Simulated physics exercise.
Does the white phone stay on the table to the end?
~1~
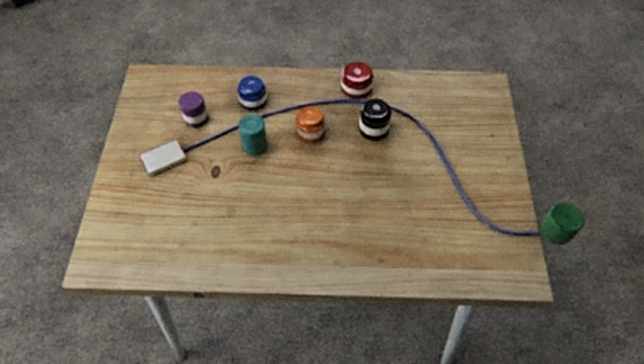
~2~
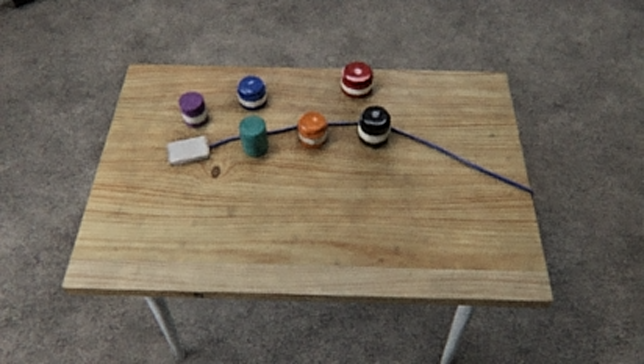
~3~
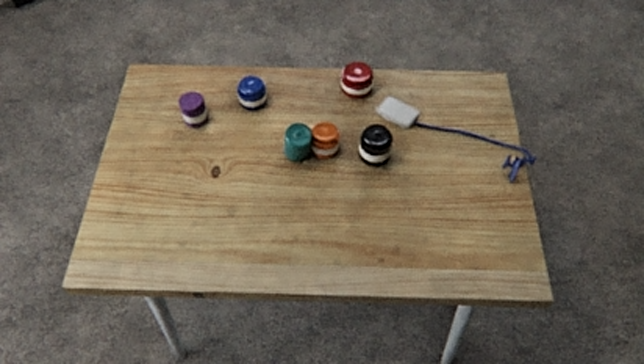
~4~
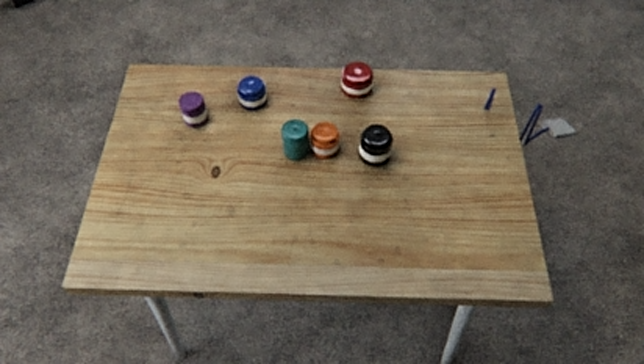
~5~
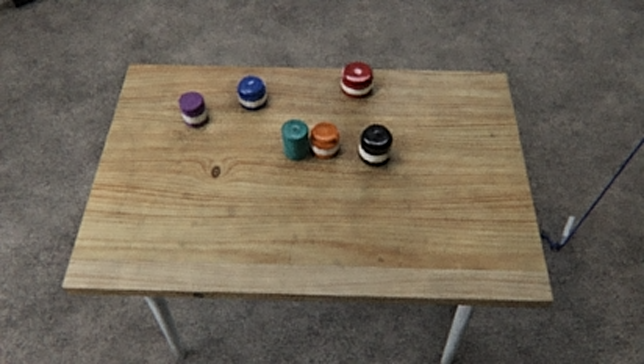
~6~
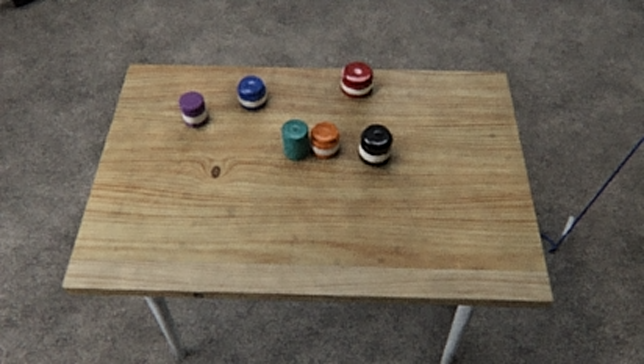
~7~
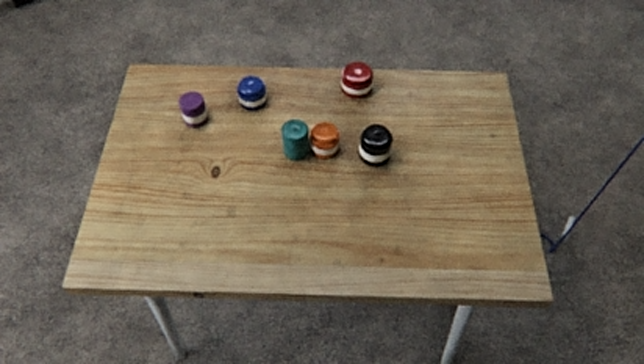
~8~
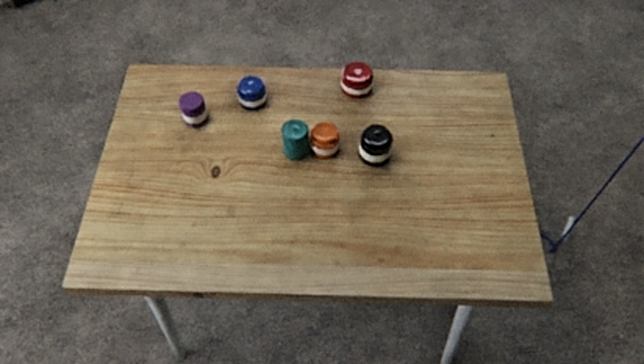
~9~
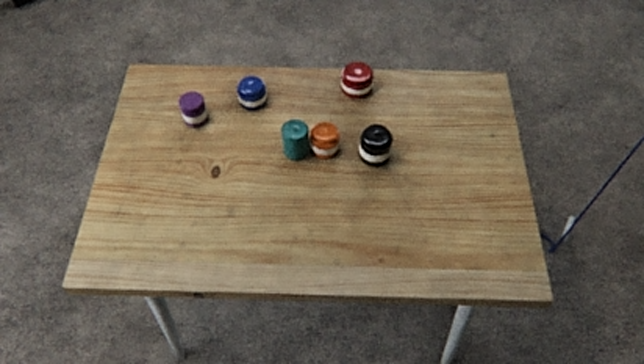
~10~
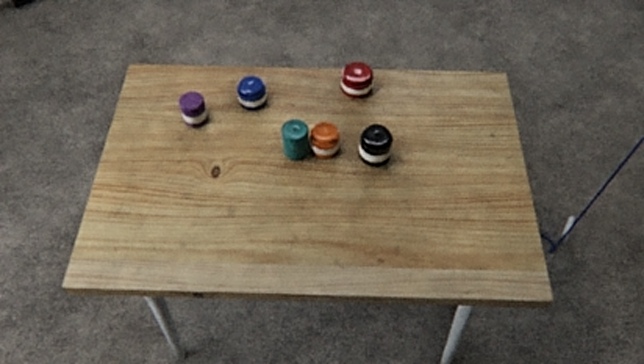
No, the cord drags it across the top and it goes over the right edge.
